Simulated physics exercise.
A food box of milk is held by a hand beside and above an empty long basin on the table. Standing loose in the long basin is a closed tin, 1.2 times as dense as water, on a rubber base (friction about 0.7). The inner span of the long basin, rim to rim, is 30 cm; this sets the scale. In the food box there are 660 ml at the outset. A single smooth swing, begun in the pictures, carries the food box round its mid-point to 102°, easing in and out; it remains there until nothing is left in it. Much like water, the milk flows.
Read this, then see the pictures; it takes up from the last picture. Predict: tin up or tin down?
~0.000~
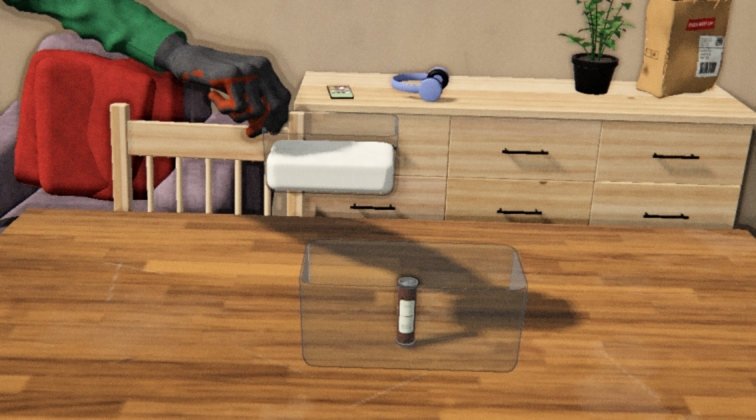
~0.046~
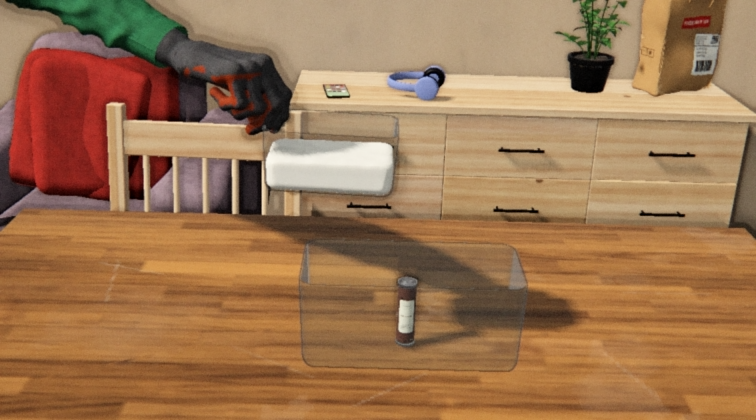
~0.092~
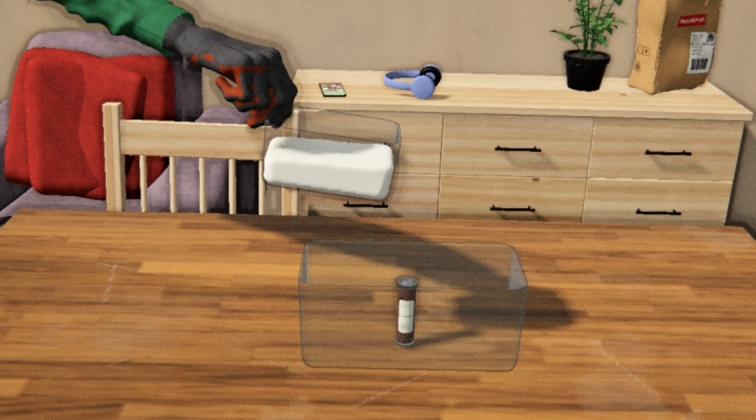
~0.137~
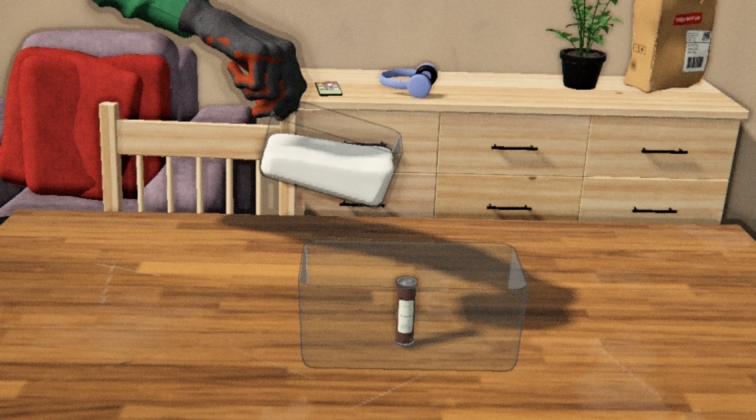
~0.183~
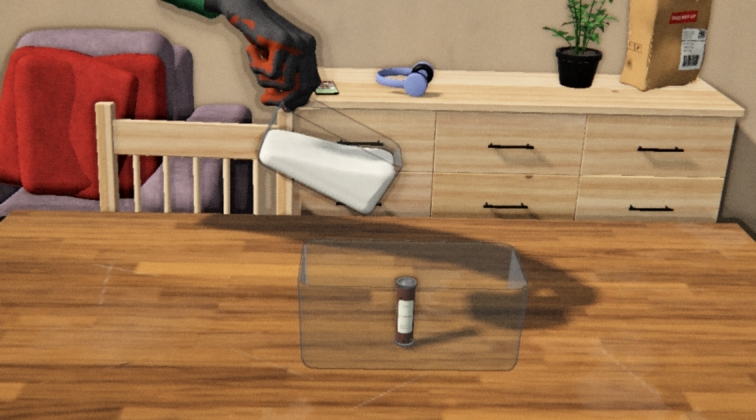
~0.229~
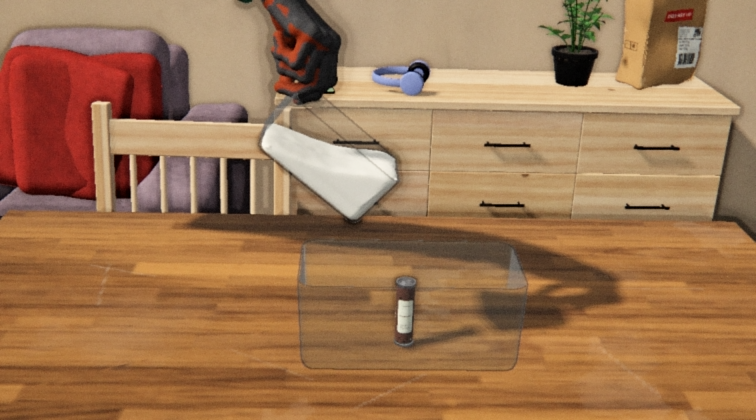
It does not tip.
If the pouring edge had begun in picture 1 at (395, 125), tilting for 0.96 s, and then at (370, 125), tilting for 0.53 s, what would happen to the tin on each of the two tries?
In the first try it remains standing; in the second it comes down.
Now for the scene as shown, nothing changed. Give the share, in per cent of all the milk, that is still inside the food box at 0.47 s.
Roughly 20 %.
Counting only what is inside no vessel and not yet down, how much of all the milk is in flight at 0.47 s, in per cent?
Around 50 in a hundred.
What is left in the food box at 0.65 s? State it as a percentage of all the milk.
Some 4 per cent.
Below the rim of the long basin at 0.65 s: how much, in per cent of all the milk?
About 90 per cent.
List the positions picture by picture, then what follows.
The first picture shows tilt 0°; pouring edge (397, 127); surface from (271, 149) to (394, 153); the long basin's rim runs from (304, 261) to (521, 268); the tin's top is at (408, 285).
The second picture shows tilt 2°; pouring edge (398, 128); surface from (270, 149) to (393, 153).
The third picture shows tilt 7°; pouring edge (399, 134); surface from (269, 146) to (393, 155).
The fourth picture shows tilt 16°; pouring edge (401, 144); surface from (267, 144) to (393, 157).
The fifth picture shows tilt 27°; pouring edge (400, 157); surface from (265, 139) to (394, 161).
The sixth picture shows tilt 40°; pouring edge (397, 172); surface from (264, 133) to (397, 165).
By 0.47 s the tilt is 99° and 19 per cent is still to pour; the tin stands where it began.
By 0.65 s the tilt is 102° and 4 per cent is still to pour; the tin stands where it began.
By 0.83 s the tilt is 102° and 0 per cent is still to pour; the tin stands where it began.
By 1.03 s the tilt is 102° and 0 per cent is still to pour; the tin stands where it began.
At rest the tin stands where it began.
